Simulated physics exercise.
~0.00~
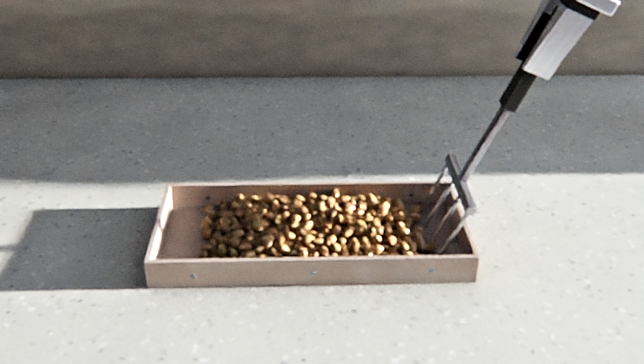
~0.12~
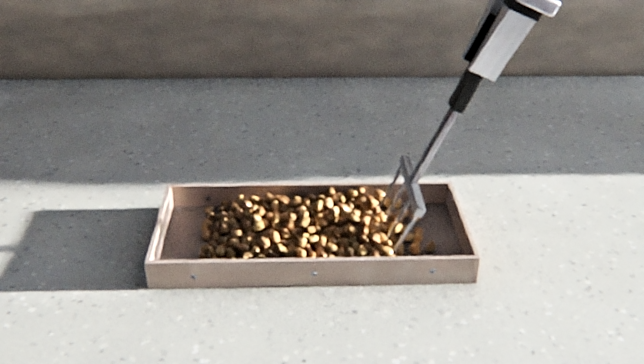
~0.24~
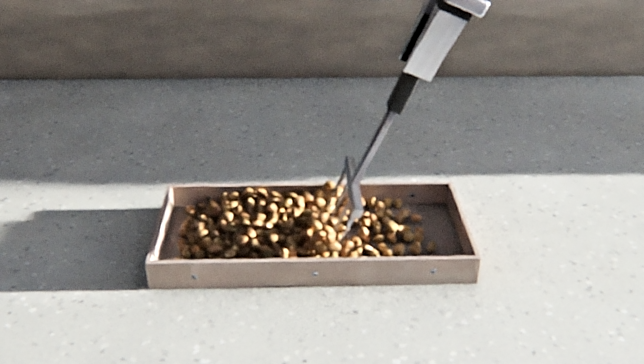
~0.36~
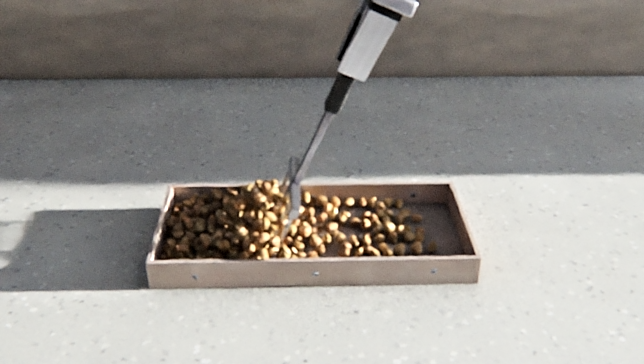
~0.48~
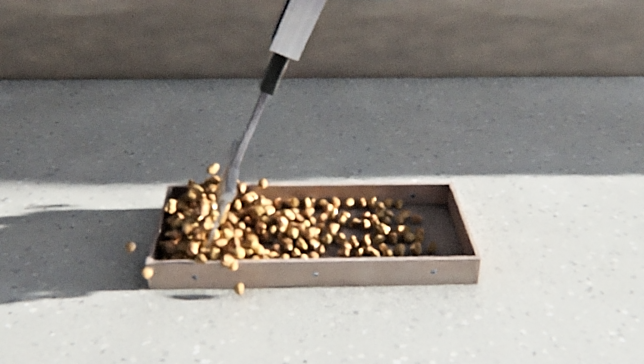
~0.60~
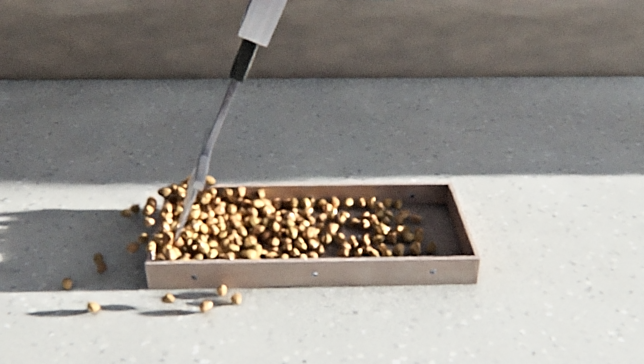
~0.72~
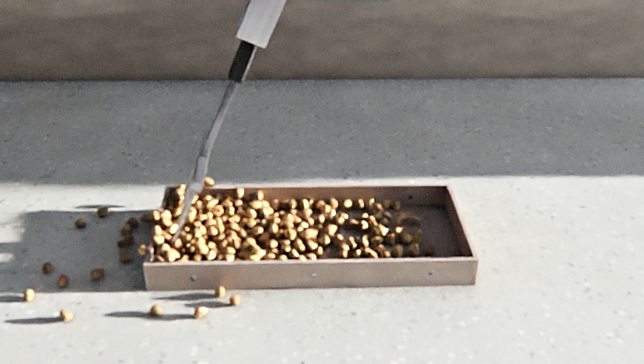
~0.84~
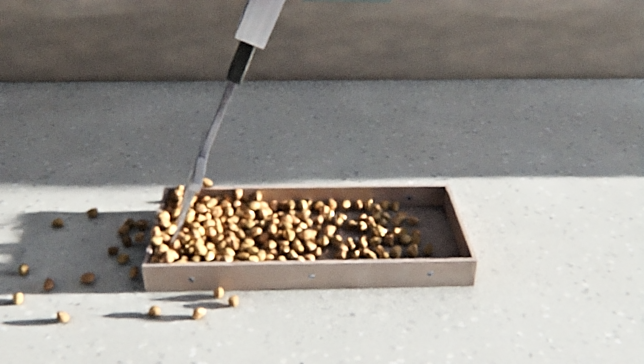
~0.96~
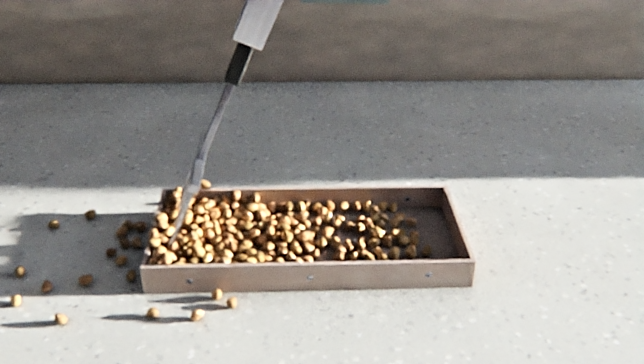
A robot arm drags a comb left through a tray of beans, spilling some outside.
